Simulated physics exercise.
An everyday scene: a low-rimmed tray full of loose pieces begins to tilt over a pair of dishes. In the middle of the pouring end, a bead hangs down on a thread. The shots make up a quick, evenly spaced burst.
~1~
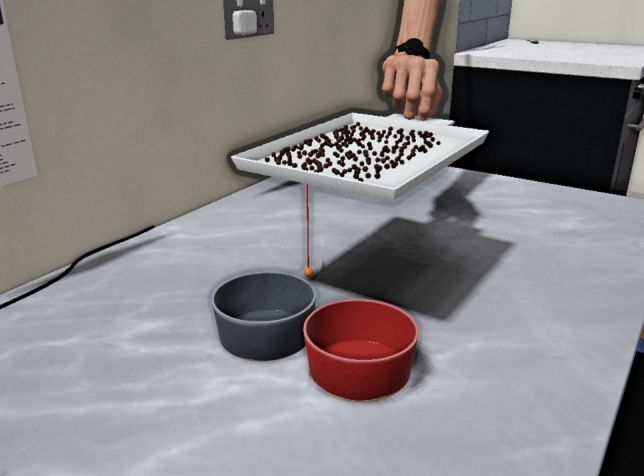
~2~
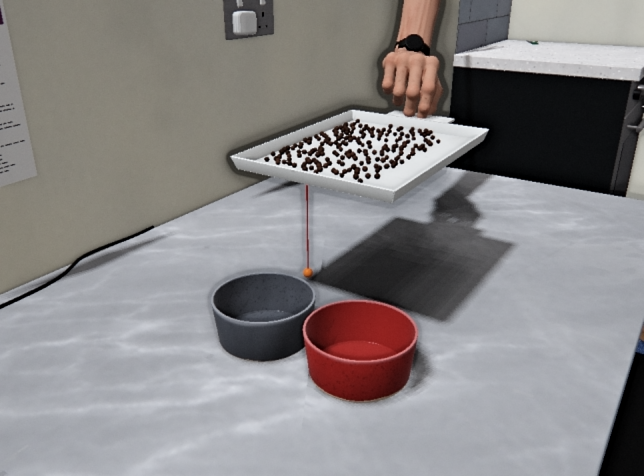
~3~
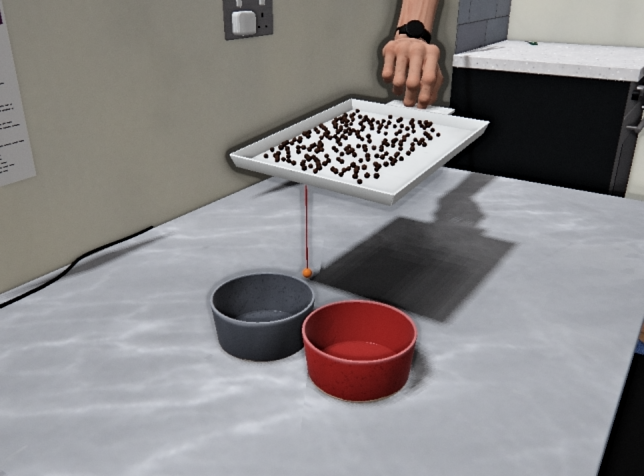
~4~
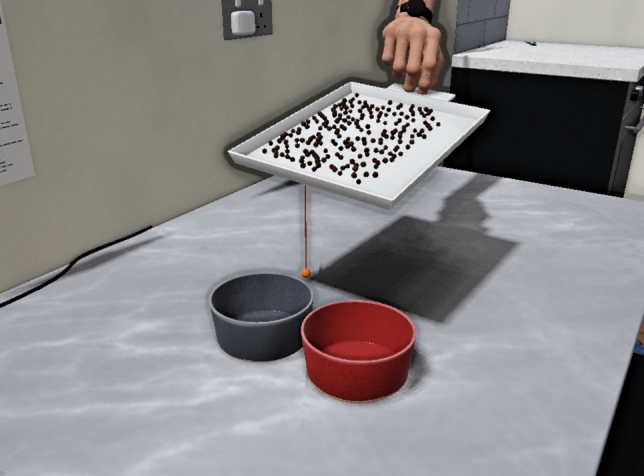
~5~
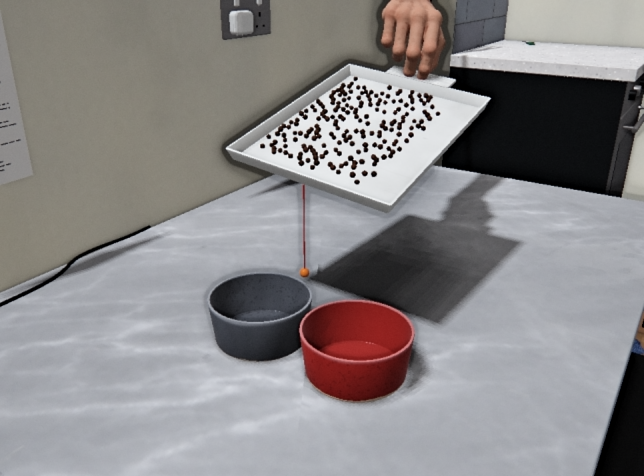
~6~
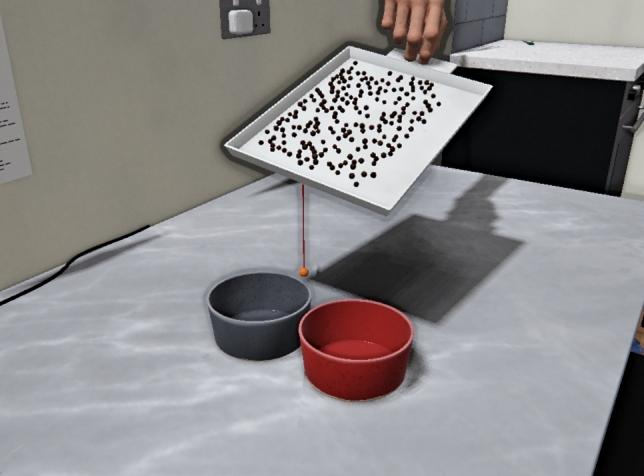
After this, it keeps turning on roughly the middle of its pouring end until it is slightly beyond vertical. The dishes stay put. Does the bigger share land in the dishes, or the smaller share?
The bigger share lands in them.
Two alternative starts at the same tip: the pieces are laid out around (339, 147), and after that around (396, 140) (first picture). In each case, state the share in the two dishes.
About 70 and 80 per cent.
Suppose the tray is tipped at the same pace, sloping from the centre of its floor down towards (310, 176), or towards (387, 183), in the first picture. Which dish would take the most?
1: The dish to the left. 2: The dish to the right.
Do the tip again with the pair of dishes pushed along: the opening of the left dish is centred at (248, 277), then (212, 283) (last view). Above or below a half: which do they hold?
Well, in excess of half at the first spot and not up to half at the second.
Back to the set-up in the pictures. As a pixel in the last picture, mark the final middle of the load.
Resting centre, last picture - approx. (368, 361).
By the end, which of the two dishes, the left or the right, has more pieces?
Noted: Right of the pair.
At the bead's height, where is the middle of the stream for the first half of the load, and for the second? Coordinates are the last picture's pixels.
The leading part at (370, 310), the rest of it at (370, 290).
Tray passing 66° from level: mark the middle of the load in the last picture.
Around (368, 225).
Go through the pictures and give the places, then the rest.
In the first picture, corners of the pouring end at (237, 156) and (393, 187), level; middle of the load at (363, 147), allspice berries; left dish at (232, 335); right dish at (331, 374); bead on its thread at (308, 272).
In the second picture, corners of the pouring end at (237, 156) and (392, 189), level; middle of the load at (363, 145).
In the third picture, corners of the pouring end at (236, 154) and (391, 192), tipped barely, lowest at the right corner; middle of the load at (362, 139).
In the fourth picture, corners of the pouring end at (234, 151) and (390, 197), tipped a little, lowest at the right corner; middle of the load at (361, 130).
In the fifth picture, corners of the pouring end at (232, 147) and (388, 201), tipped clearly, lowest at the right corner; middle of the load at (360, 121).
In the sixth picture, corners of the pouring end at (231, 144) and (388, 205), tipped clearly, lowest at the right corner; middle of the load at (360, 112); left dish at (227, 335); right dish at (326, 374).
Soon after the last picture, tray tipped steeply; about two thirds on the tray; a small part in the right dish; about a third in the air.
A little later, tray tipped past a quarter turn; a stray few on the tray; most in the right dish; a stray few in the left dish; a small part outside both; a small part in the air.
Later still, tray tipped past a quarter turn; most in the right dish; a stray few in the left dish; about a quarter outside both.
At rest, tray tipped past a quarter turn; most in the right dish; a stray few in the left dish; about a quarter outside both.
